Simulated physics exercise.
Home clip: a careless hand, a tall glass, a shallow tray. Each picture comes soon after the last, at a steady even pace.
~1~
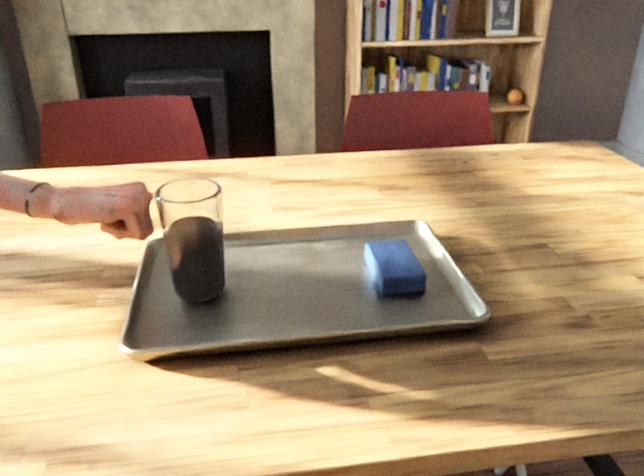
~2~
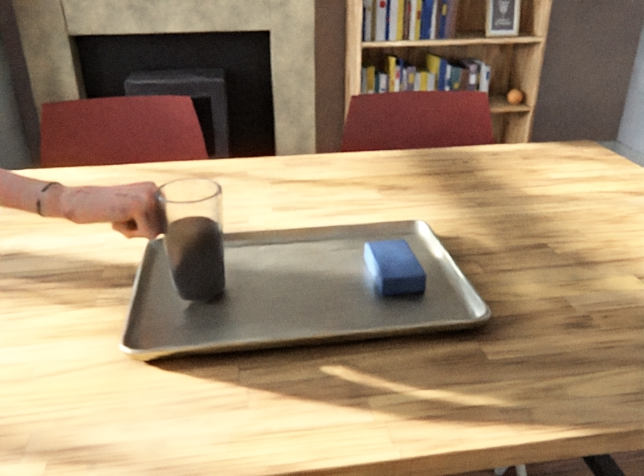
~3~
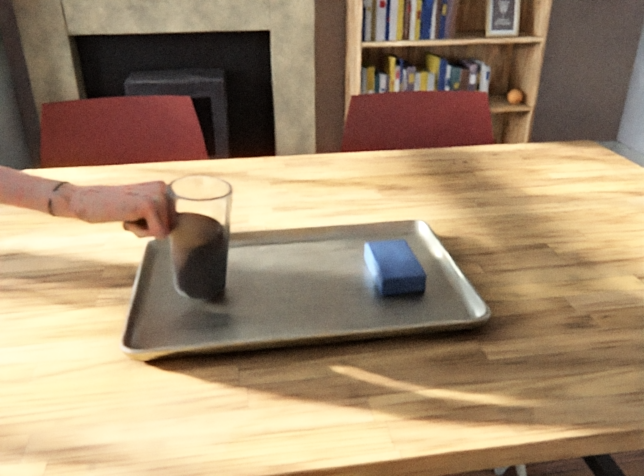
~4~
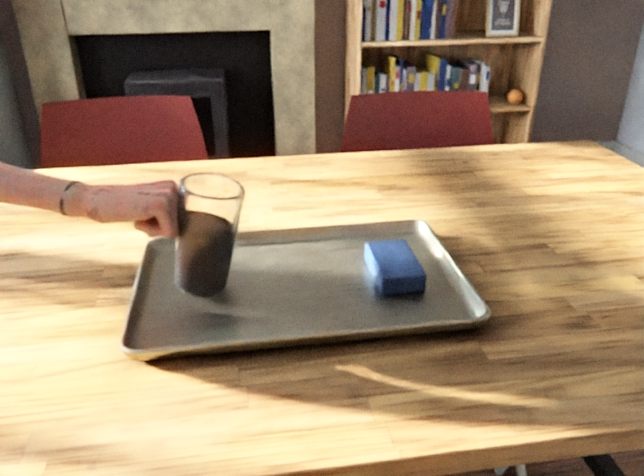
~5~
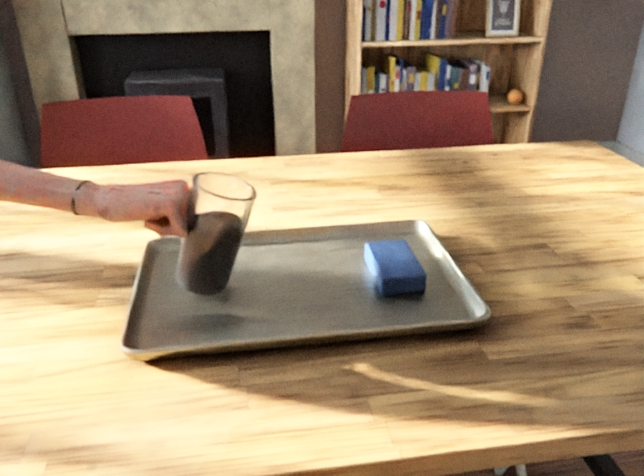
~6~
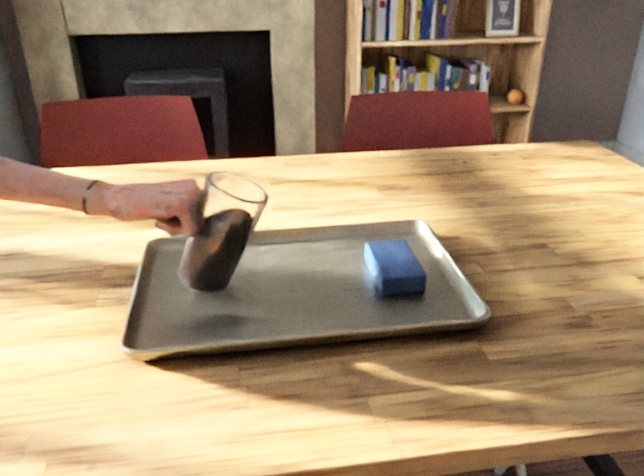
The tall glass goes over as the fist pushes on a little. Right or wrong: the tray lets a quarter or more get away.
Wrong.
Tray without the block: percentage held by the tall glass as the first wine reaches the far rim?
About 70 %.
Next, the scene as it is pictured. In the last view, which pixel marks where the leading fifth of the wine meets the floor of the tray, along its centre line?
Impact centre, mid-line: Approx. (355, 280).
A moment on, the tall glass is falling and 100 per cent is in the glass, 0 on the tray and 0 above or beyond its rim.
Next, the tall glass lies on its side and 76 per cent is in the glass, 18 on the tray and 6 above or beyond its rim.
Then the tall glass lies on its side and 45 per cent is in the glass, 37 on the tray and 18 above or beyond its rim.
Later the tall glass lies on its side and 24 per cent is in the glass, 64 on the tray and 12 above or beyond its rim.
In the end 89 per cent is held by tray and glass, 11 is off the tray.
